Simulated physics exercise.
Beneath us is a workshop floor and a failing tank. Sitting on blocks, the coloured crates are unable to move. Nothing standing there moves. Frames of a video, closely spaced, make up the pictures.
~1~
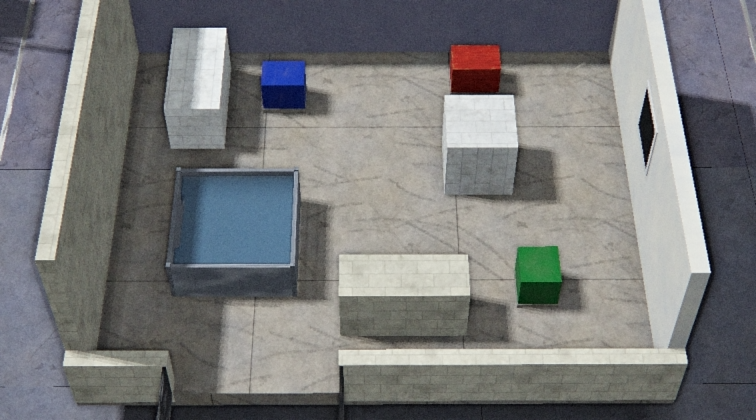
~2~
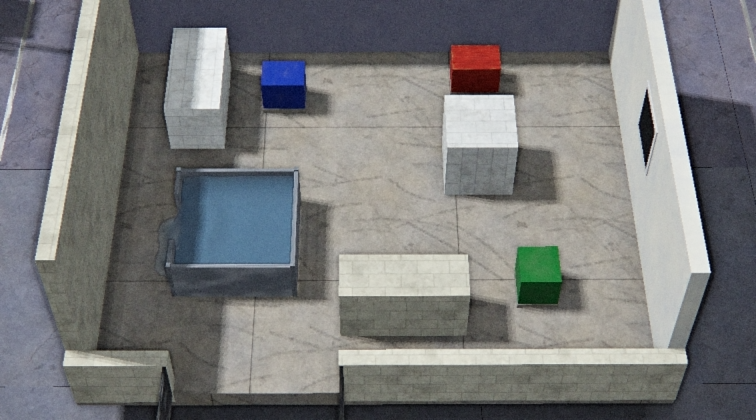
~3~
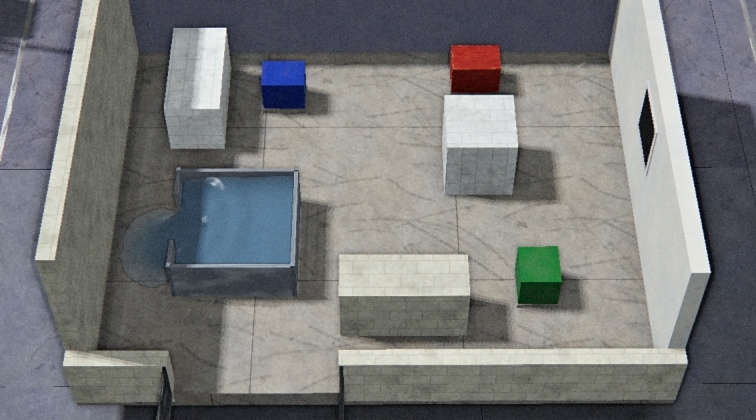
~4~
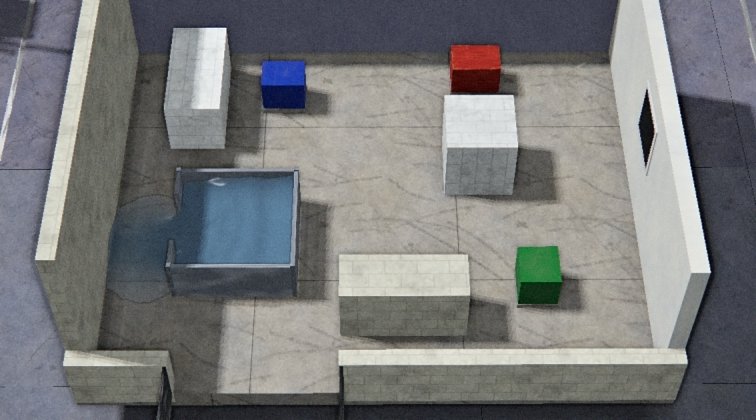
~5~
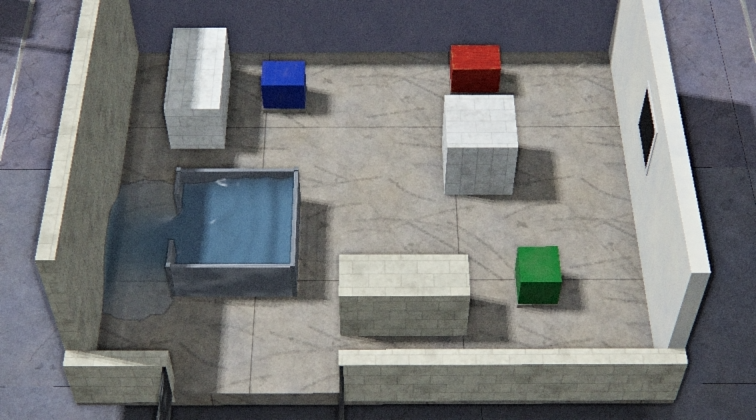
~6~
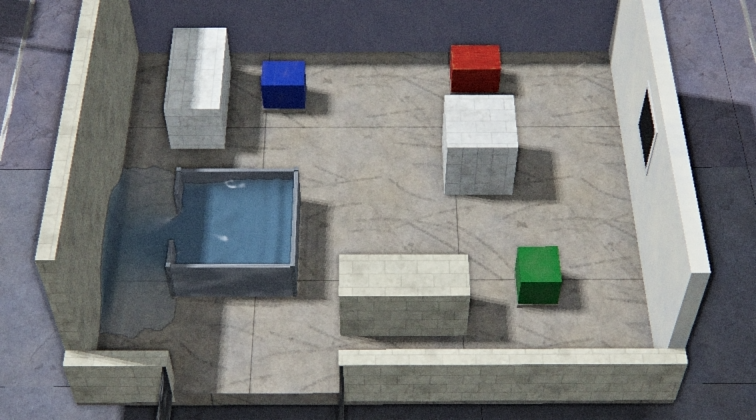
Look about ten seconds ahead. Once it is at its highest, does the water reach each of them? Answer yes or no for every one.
Blue crate: No, it stays dry; green crate: No, it stays dry; red crate: Yes, it gets wet.
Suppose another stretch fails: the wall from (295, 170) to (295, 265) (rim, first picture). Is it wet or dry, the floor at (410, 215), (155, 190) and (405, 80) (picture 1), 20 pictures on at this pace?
Point by point: Drenched, unwetted, drenched.
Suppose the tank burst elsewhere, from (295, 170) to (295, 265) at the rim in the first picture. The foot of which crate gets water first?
The green crate.
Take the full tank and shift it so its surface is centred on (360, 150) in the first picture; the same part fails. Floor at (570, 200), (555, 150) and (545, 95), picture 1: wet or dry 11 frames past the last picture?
Results in order - left untouched, left untouched, left untouched.
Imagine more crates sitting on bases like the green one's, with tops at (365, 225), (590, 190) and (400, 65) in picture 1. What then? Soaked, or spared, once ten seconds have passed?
So, in the order given: Untouched, untouched, flooded.
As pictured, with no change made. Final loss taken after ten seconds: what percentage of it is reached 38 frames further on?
Some 60 per cent.
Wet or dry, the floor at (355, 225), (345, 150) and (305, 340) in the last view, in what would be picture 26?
Going through them in order, I'd say clear, drenched and drenched.
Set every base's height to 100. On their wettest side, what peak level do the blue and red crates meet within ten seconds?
In order: 50% and 240%.
A moment on, water covers 10 % of the floor; the blue crate not reached, the green crate not reached, the red crate not reached.
Next, water covers 20 % of the floor; the blue crate not reached, the green crate not reached, the red crate not reached.
Then, water covers 40 % of the floor; the blue crate water round its plinth, the green crate not reached, the red crate not reached.
Later, water covers 65 % of the floor; the blue crate water round its plinth, the green crate water round its plinth, the red crate water round its plinth.
In the end, water covers 85 % of the floor; the blue crate stayed above the water, the green crate stayed above the water, the red crate was topped.
